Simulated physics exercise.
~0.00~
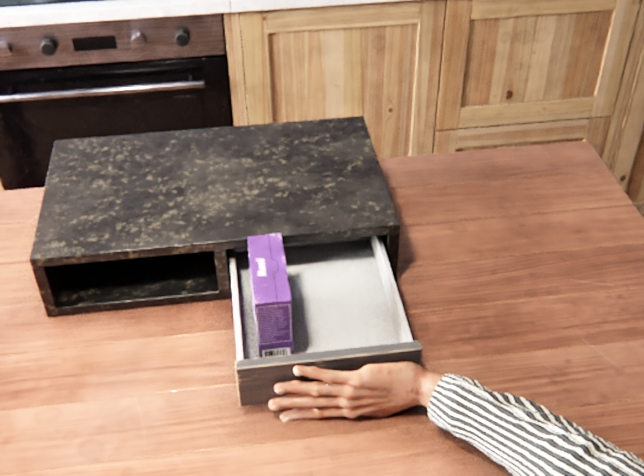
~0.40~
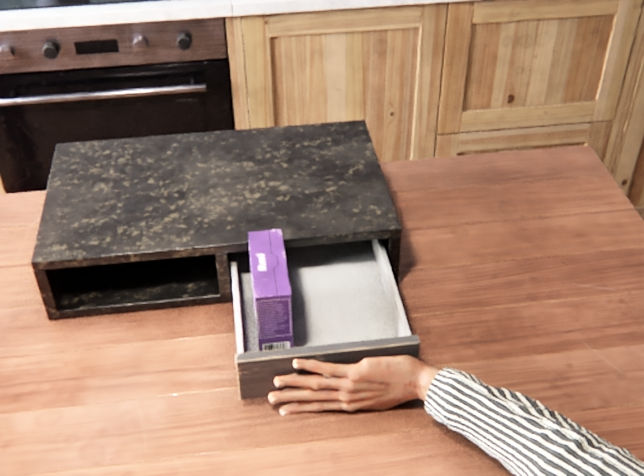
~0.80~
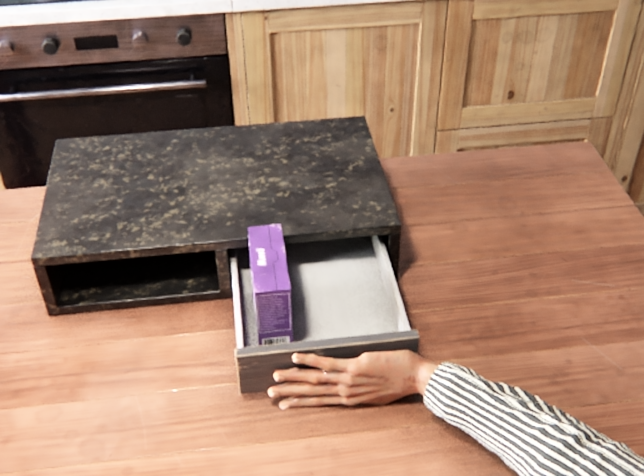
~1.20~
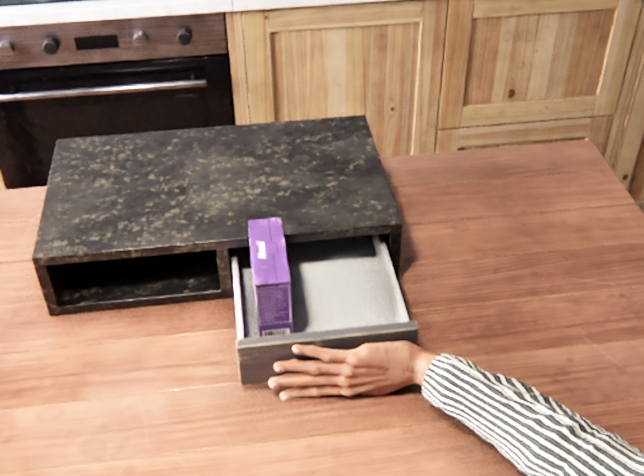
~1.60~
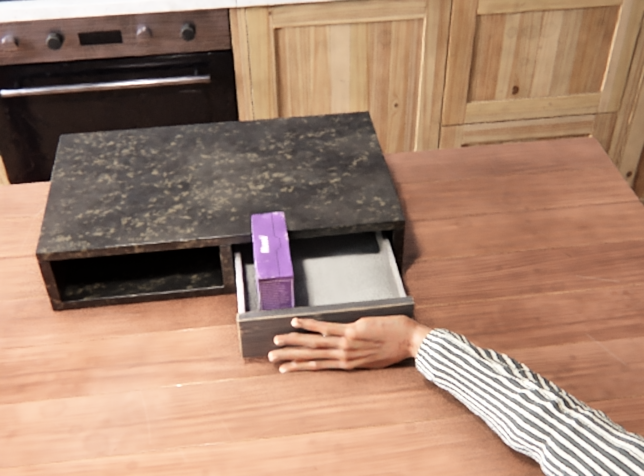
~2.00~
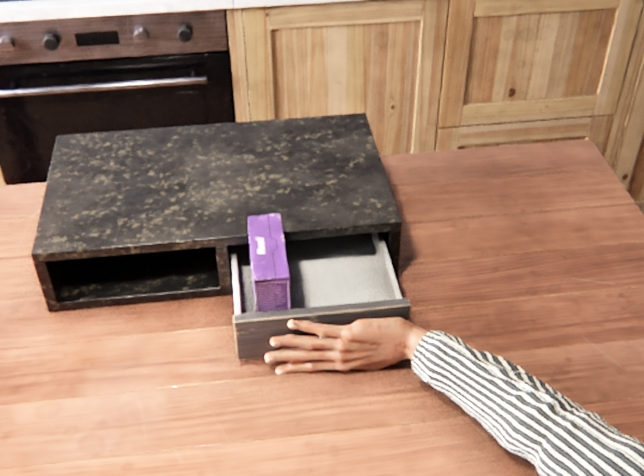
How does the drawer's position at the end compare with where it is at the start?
At the end the drawer sits somewhat further into the dark chest than at the start, but it is still partly open.
A hand pushes a drawer holding a purple packet partway in, leaving it ajar.
